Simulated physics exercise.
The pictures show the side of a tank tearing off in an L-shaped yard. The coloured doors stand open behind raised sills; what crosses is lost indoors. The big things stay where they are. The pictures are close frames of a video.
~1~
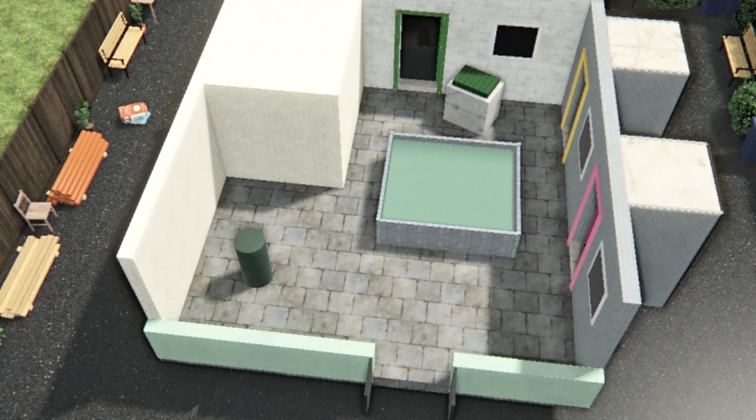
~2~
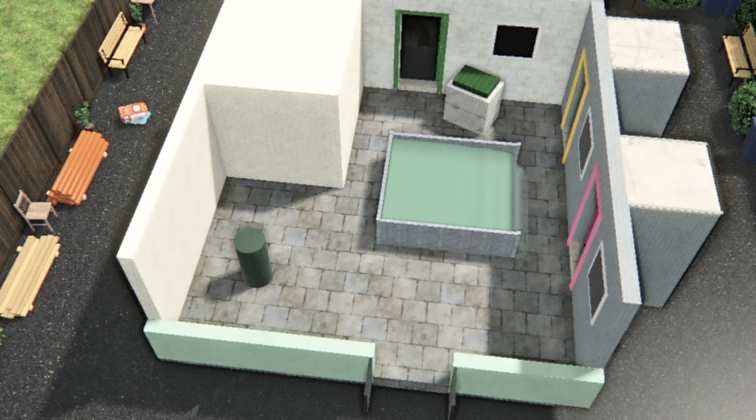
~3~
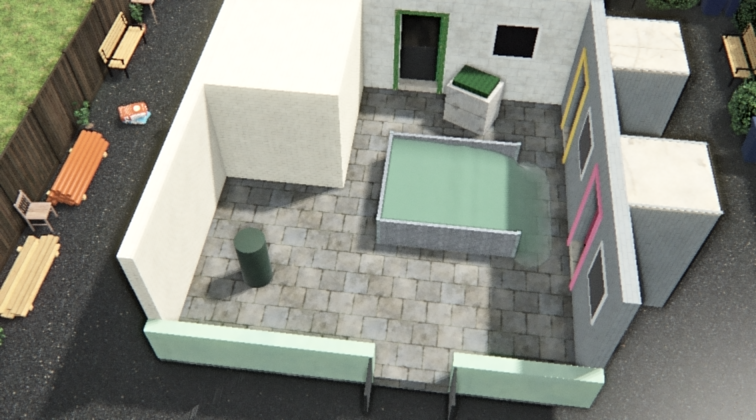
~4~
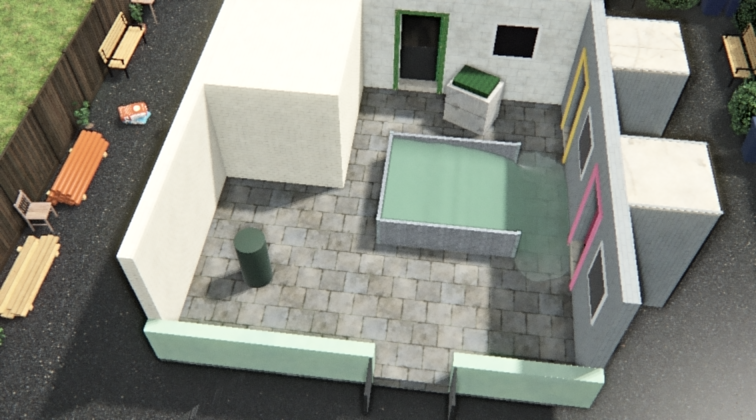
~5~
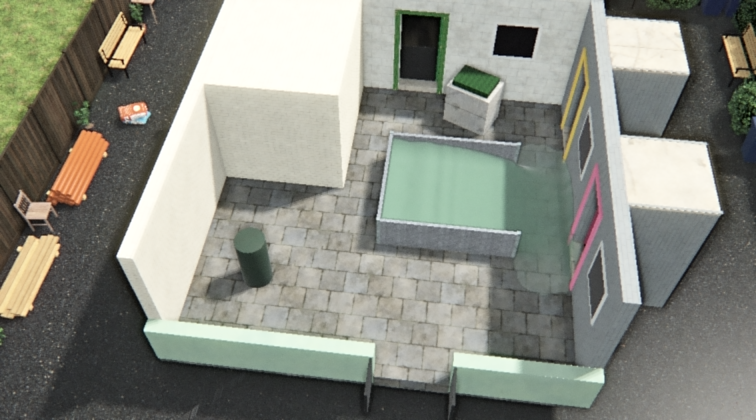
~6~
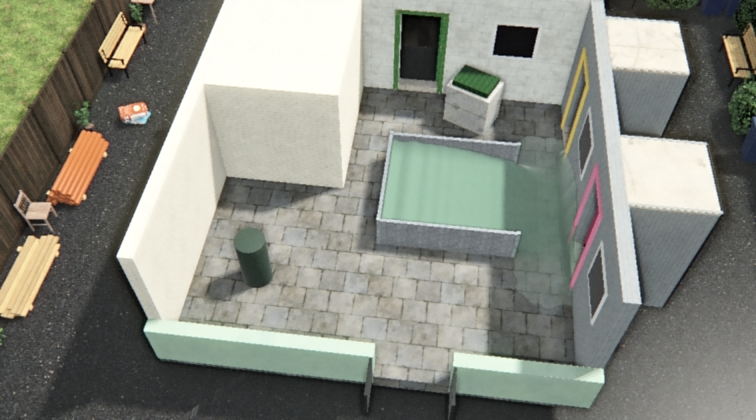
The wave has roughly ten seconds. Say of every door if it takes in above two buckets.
One by one: The yellow door floods; the pink door floods; the green door holds within the limit.
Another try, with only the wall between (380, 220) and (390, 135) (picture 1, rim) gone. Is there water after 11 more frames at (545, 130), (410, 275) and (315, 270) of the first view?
As listed: Free of water, not flooded, wet.
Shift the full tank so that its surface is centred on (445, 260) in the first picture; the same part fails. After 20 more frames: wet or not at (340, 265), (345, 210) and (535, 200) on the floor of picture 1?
In that order: Dry, clear, covered.
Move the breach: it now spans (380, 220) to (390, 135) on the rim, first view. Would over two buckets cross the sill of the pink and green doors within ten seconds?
The pink one stays under; the green one floods.
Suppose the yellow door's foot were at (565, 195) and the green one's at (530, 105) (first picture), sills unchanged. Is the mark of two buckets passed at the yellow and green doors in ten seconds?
In short: The yellow door passes that mark; the green door lets more in.
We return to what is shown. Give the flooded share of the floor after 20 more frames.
Close to 50 %.
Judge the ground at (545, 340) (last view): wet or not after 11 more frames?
Verdict: Flooded.
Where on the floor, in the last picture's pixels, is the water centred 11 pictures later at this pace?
I would point to (504, 210).
A moment on, water covers 20 % of the floor; the yellow door under two buckets in, the pink door over two buckets in, the green door not reached.
Next, water covers 30 % of the floor; the yellow door over two buckets in, the pink door far over two buckets in, the green door not reached.
Then, water covers 50 % of the floor; the yellow door over two buckets in, the pink door far over two buckets in, the green door wet at the sill, nothing in.
Later, water covers 95 % of the floor; the yellow door far over two buckets in, the pink door far over two buckets in, the green door wet at the sill, nothing in.
In the end, water covers 100 % of the floor; the yellow door far over two buckets in, the pink door far over two buckets in, the green door wet at the sill, nothing in.
